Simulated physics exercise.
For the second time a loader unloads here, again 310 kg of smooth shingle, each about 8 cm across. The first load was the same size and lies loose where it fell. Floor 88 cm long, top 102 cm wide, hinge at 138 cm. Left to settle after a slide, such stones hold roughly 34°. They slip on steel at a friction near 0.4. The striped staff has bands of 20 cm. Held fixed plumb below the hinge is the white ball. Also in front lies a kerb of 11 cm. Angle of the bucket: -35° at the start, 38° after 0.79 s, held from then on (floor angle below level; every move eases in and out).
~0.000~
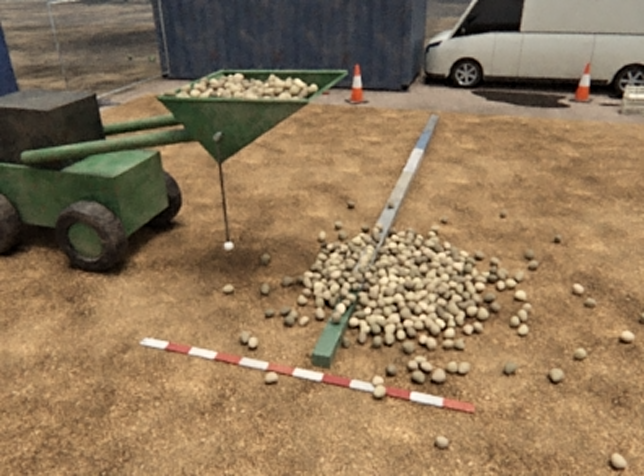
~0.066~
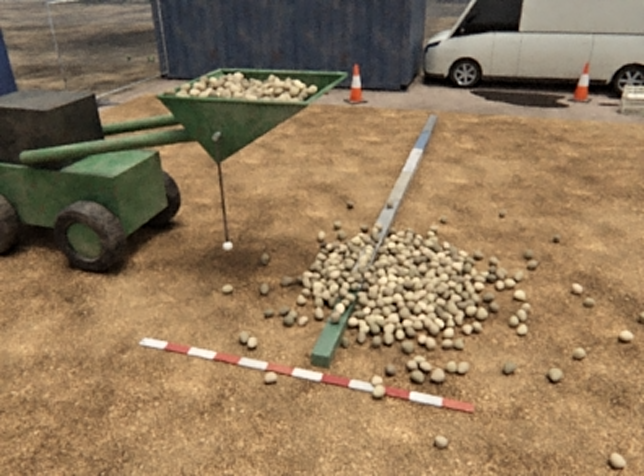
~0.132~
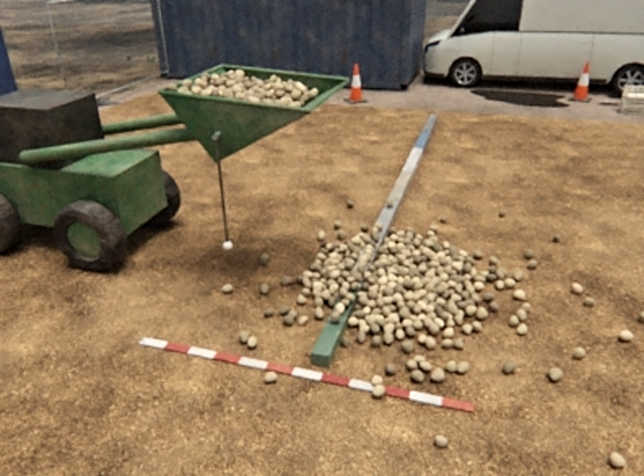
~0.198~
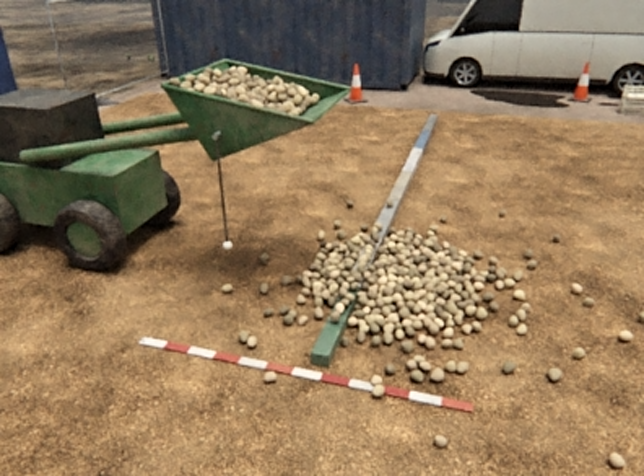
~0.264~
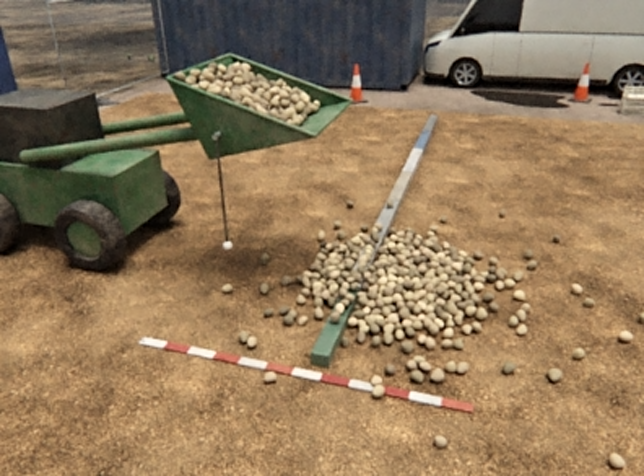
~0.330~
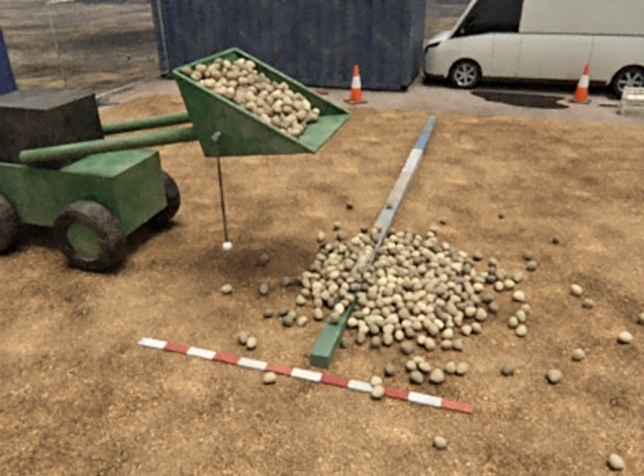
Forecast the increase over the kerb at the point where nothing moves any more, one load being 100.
I would say 56 per cent.
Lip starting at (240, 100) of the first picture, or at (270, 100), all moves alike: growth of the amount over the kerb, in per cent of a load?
I'd expect near 5 per cent first and near 20 per cent next.
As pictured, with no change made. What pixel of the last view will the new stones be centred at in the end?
The middle ends up near (373, 269).
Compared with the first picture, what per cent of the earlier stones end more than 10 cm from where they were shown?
15 %.
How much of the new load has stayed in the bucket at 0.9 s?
About 80 percent is still in there.
After 0.6 s the floor is at 26°; in per cent of one load, 100 in the bucket, 25 on this side of the kerb, 75 over the kerb; the foremost stones are at (603, 324).
After 0.9 s the floor is at 38°; in per cent of one load, 80 in the bucket, 46 on this side of the kerb, 75 over the kerb; the foremost stones are at (603, 324).
After 1.2 s the floor is at 38°; in per cent of one load, 18 in the bucket, 87 on this side of the kerb, 95 over the kerb; the foremost stones are at (603, 324).
After 3.8 s the floor is at 38°; in per cent of one load, 0 in the bucket, 69 on this side of the kerb, 131 over the kerb; the foremost stones are at (603, 324). Net gain over the kerb, 56.
